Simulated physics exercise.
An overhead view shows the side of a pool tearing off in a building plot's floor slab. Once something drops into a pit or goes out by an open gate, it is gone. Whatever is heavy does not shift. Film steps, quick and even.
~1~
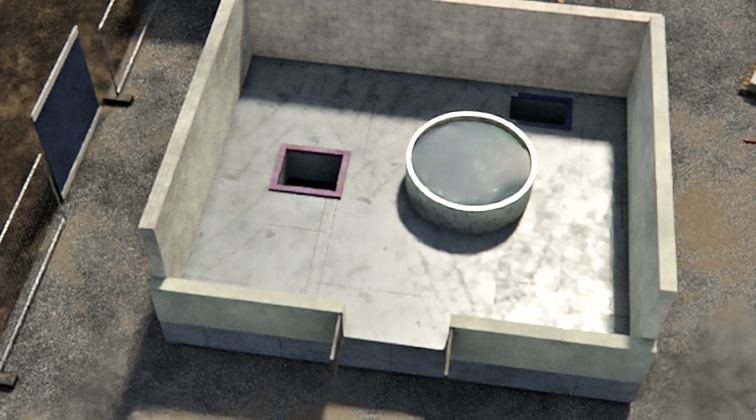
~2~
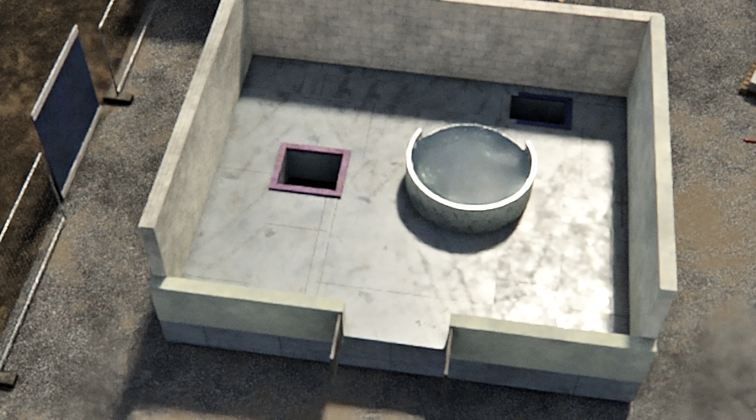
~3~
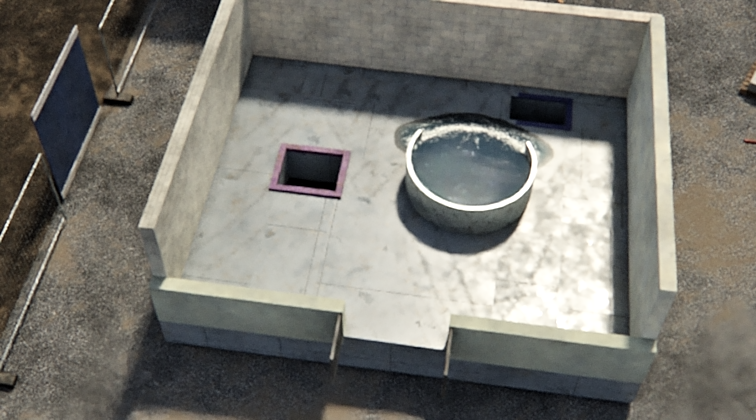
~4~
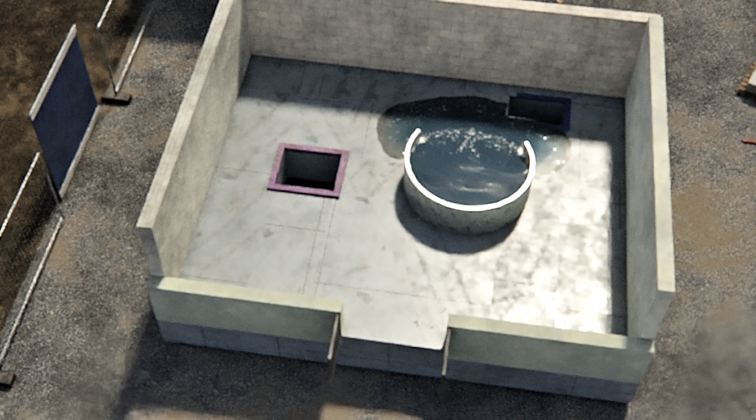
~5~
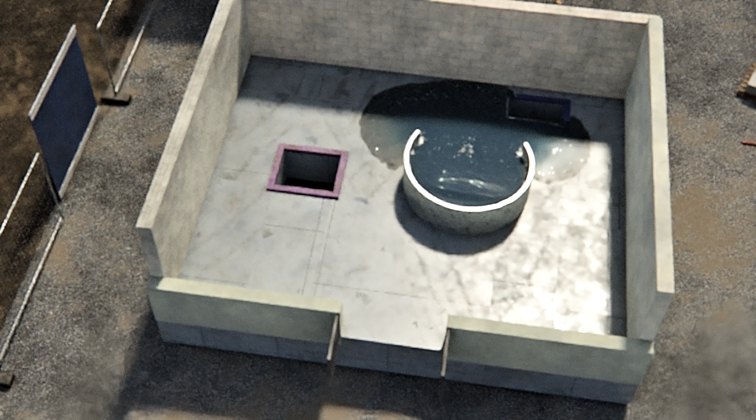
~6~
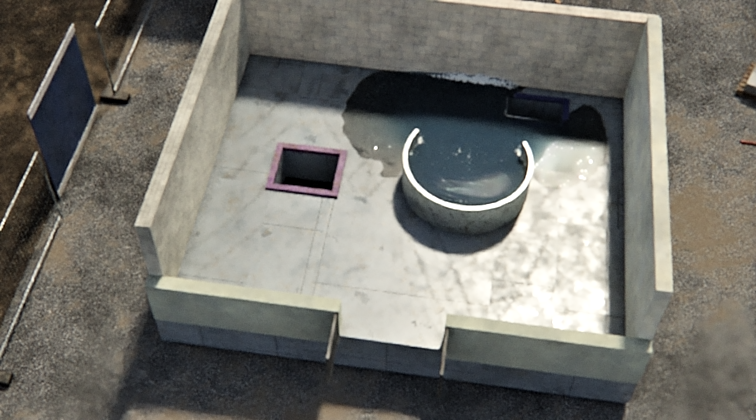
Water pours from a round pool as the far side of its rim opens, spreading across the pale walled slab in a widening dark sheet, around the dark pit at upper right and up to the back wall.
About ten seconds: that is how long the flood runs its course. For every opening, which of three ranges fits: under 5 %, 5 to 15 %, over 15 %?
Gate, under 5 %; purple pit, under 5 %; blue pit, over 15 %.
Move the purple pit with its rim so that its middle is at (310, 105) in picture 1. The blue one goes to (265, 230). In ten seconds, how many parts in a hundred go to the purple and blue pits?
The purple pit ends up with 10 per cent, the blue pit with 8 per cent.
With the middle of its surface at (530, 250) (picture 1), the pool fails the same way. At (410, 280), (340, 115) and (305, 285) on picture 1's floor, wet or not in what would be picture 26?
Going through the three spots, I'd say high and dry, swamped, high and dry.
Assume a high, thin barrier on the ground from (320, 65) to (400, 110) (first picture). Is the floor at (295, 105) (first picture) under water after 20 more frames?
My call: Swamped.
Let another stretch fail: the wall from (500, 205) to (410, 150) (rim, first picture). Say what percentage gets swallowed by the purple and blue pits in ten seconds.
Lab note - share by pit: Purple 6 %, blue 4 %.
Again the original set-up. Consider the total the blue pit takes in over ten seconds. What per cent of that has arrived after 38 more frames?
Roughly 90 percent.
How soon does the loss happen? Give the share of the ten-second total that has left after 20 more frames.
Approximately 65 in a hundred, I think.
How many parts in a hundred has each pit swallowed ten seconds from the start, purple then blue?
Approximate shares: 2 per cent and 46 per cent.
A moment on, water covers 25 % of the floor; the gate 0 %, the purple pit 0 %, the blue pit 10 %.
Next, water covers 25 % of the floor; the gate 0 %, the purple pit 0 %, the blue pit 20 %.
Then, water covers 40 % of the floor; the gate 0 %, the purple pit 0 %, the blue pit 31 %.
Later, water covers 70 % of the floor; the gate 0 %, the purple pit 1 %, the blue pit 40 %.
In the end, water covers 85 % of the floor; the gate 1 %, the purple pit 2 %, the blue pit 45 %.
